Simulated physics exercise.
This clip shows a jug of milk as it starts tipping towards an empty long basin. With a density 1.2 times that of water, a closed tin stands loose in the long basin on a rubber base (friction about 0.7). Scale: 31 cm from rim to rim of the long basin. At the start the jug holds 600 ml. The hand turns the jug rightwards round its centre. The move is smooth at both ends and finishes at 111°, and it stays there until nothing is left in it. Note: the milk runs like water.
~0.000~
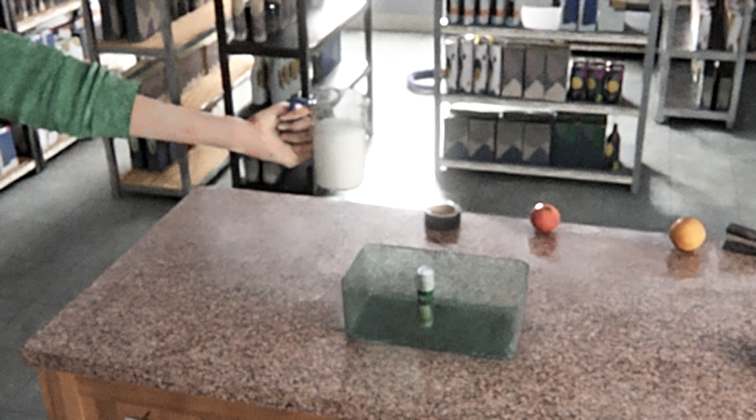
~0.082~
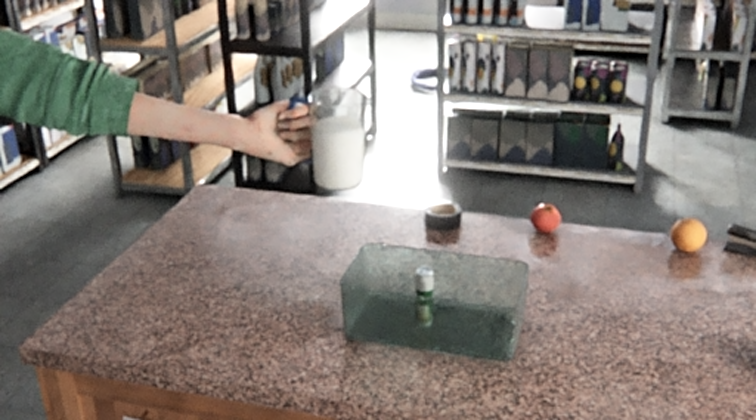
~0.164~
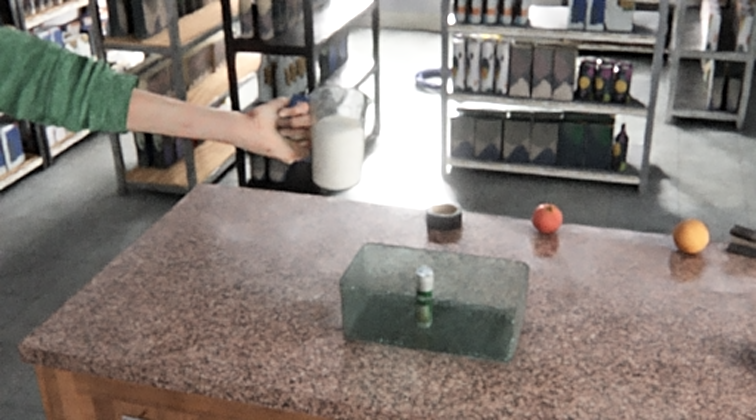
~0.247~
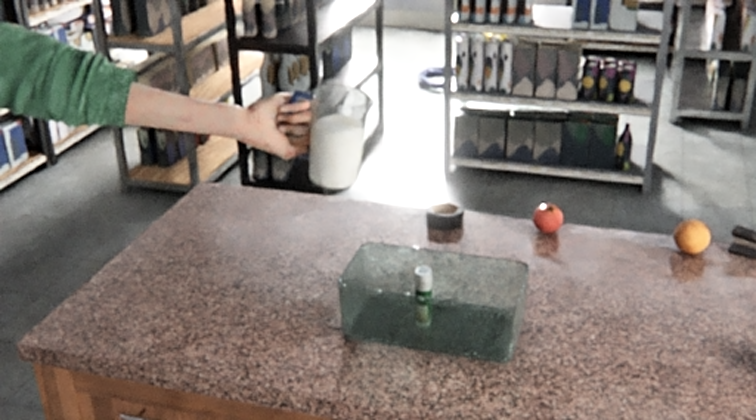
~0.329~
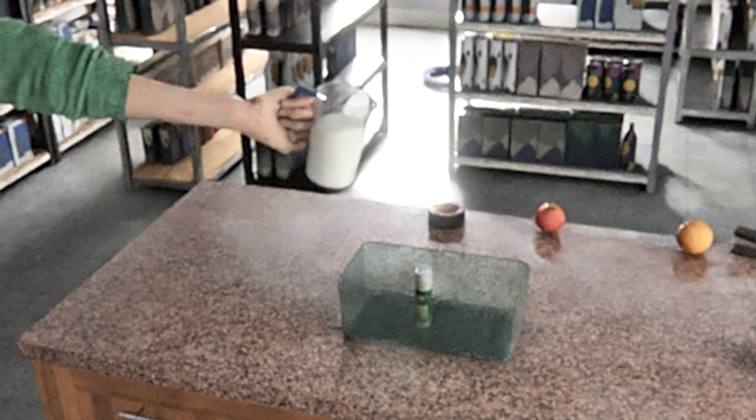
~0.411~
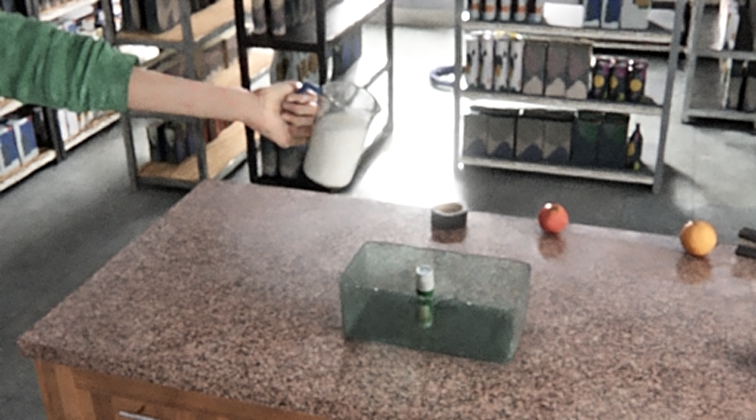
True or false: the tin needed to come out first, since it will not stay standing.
False.
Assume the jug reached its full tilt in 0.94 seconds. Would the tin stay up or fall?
Then the tin does not tip.
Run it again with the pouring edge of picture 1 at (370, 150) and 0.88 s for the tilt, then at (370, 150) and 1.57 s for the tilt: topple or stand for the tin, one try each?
Try 1: Tipped over; try 2: Tipped over.
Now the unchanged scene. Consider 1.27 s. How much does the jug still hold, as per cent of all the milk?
About 40 percent.
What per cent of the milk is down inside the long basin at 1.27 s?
Around 26 per cent of the whole.
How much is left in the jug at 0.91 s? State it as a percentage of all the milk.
I'd estimate some 94 % remains.
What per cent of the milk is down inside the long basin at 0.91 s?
Near 0 in a hundred.
By 0.91 s the tilt is 69° and 95 per cent is still to pour; the tin stands where it began.
By 1.27 s the tilt is 102° and 40 per cent is still to pour; the tin stands where it began.
By 1.65 s the tilt is 111° and 1 per cent is still to pour; the tin stands where it began.
By 2.07 s the tilt is 111° and 0 per cent is still to pour; the tin stands where it began.
At rest the tin stands where it began.
